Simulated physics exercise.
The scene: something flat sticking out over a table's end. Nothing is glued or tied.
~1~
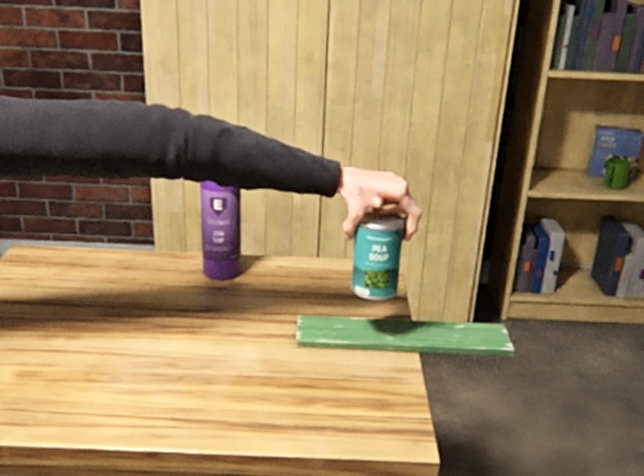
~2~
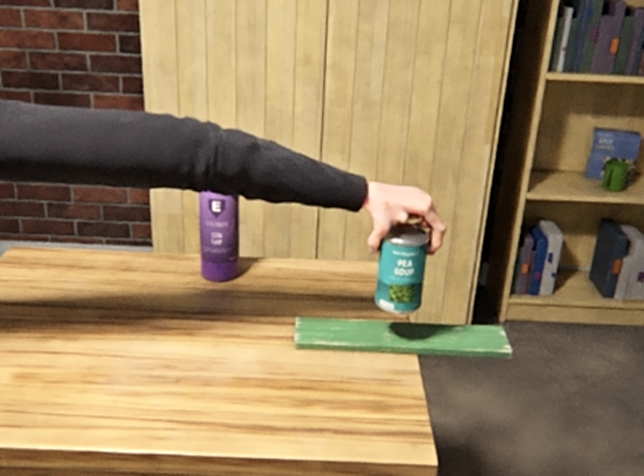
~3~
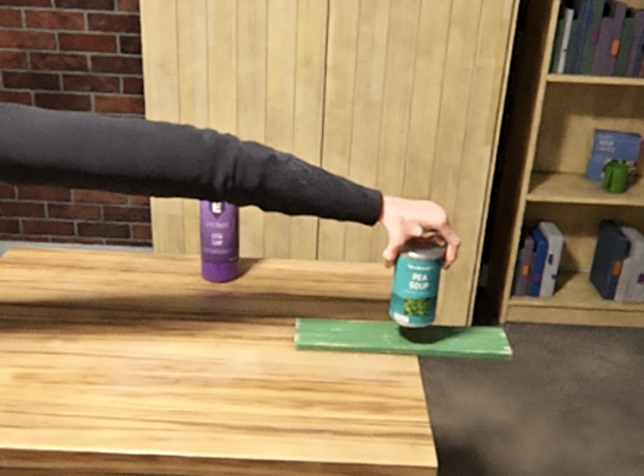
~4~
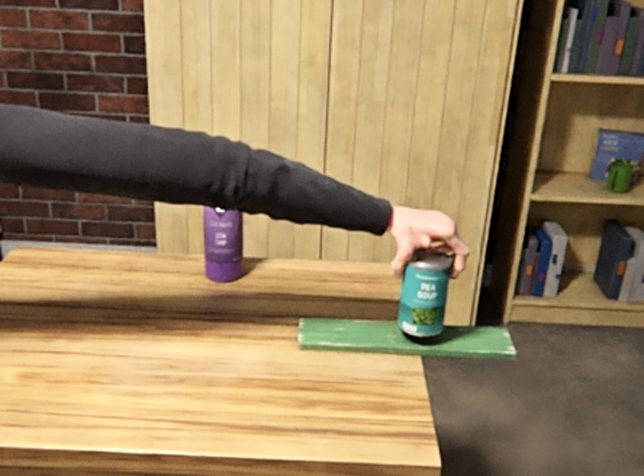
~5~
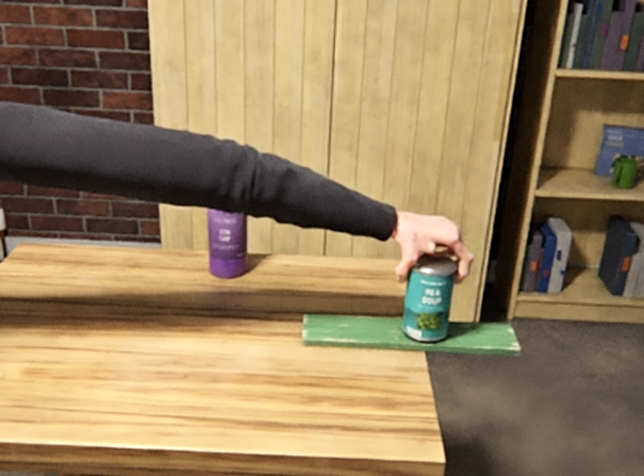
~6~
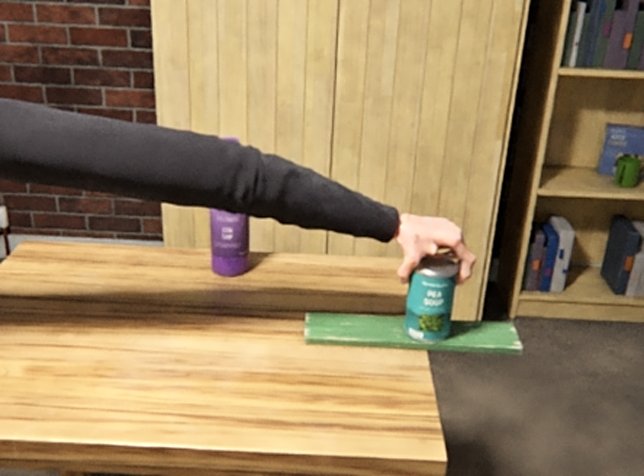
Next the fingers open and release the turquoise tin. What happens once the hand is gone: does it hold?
In the end the plank stays on the table.
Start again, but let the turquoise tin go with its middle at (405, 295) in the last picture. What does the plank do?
Then it stays on the table.
Then, 0.20 s past the last view, nothing moves.
Then, 0.40 s past the last view, turquoise tin resting near (430, 299).
Finally, all 3 still in place. Final places as the last picture's camera would see them, turquoise tin near (430, 299). The plank holds.
